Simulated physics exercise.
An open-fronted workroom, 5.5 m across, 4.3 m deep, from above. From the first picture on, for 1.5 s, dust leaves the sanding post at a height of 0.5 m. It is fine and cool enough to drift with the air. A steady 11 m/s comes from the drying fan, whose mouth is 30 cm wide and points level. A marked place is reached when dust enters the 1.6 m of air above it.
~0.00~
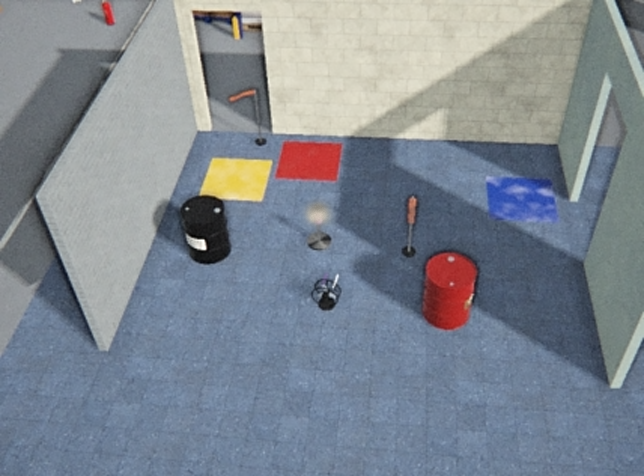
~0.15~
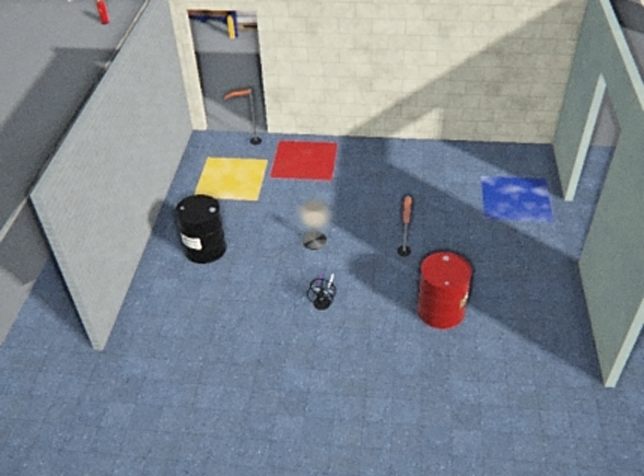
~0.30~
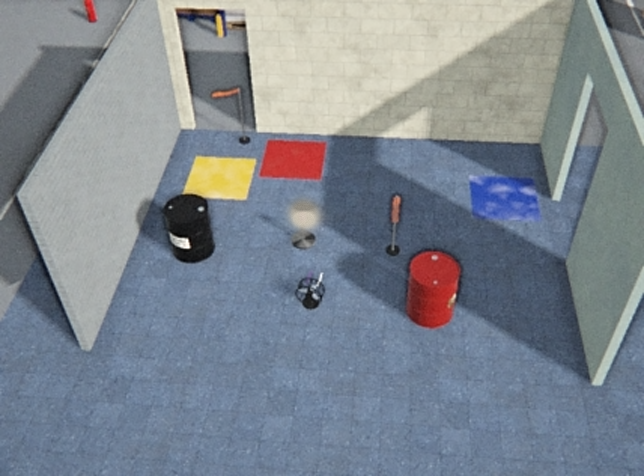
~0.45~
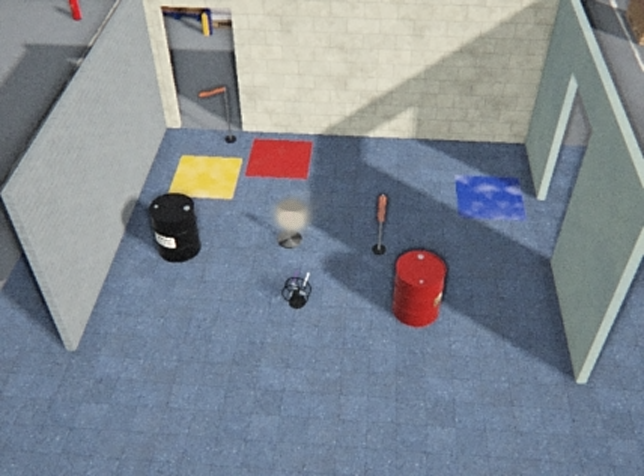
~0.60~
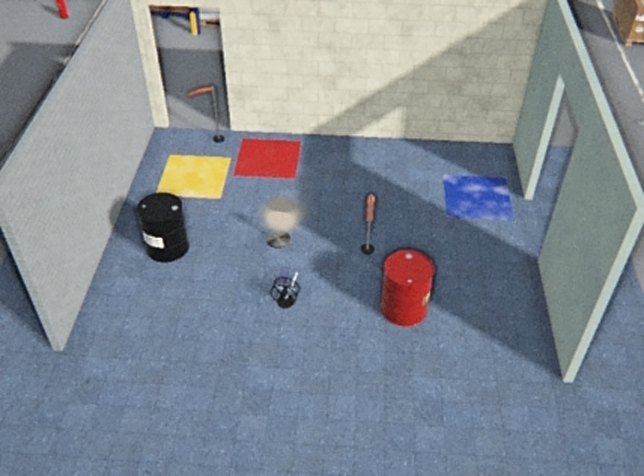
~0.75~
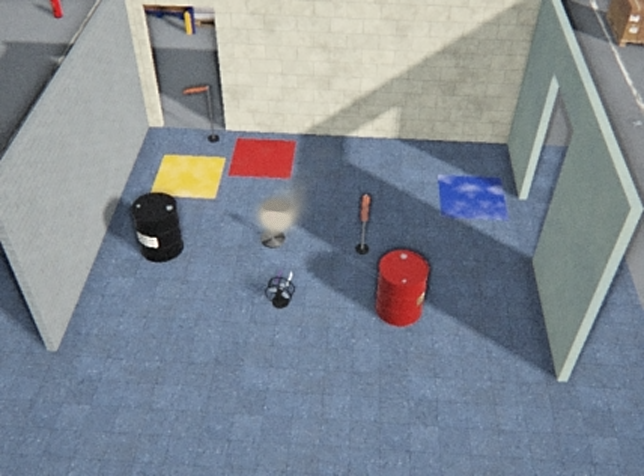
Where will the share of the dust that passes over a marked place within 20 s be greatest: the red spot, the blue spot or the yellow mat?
The red one.
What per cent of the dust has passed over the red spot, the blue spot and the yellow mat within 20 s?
Roughly 50 % red, 1 % blue, 4 % yellow.
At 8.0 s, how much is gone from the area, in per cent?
About 60 %.
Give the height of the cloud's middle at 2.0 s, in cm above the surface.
About 30 cm.
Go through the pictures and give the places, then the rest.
In the first frame, the dust is thickest near (318, 213), the sanding post stands at (318, 219) and the drying fan is at (326, 293).
In the second frame, the dust is thickest near (314, 214), the yellow mat is centred on (232, 178), the blue spot is centred on (516, 198) and the red spot is centred on (305, 160).
In the third frame, the dust is thickest near (304, 214), a ribbon ends at (395, 222) and a ribbon ends at (213, 95).
In the fourth frame, the dust is thickest near (291, 214), the top of a barrel is at (421, 268) and the top of a barrel is at (172, 207).
In the fifth frame, the dust is thickest near (281, 214).
In the sixth frame, the dust is thickest near (277, 213) and reaches out to (298, 185), a ribbon ends at (364, 221) and a ribbon ends at (184, 92).
By 2.0 s, 1 % is gone from the area; 0 % has passed over the yellow mat, 0 % over the blue spot and 18 % over the red spot, and the middle of the rest is near (288, 152).
By 4.0 s, 24 % is gone from the area; 0 % has passed over the yellow mat, 1 % over the blue spot and 47 % over the red spot, and the middle of the rest is near (162, 92).
By 8.0 s, 62 % is gone from the area; 2 % has passed over the yellow mat, 1 % over the blue spot and 48 % over the red spot, and the middle of the rest is near (95, 177).
By 20.0 s, 92 % is gone from the area; 4 % has passed over the yellow mat, 1 % over the blue spot and 48 % over the red spot.
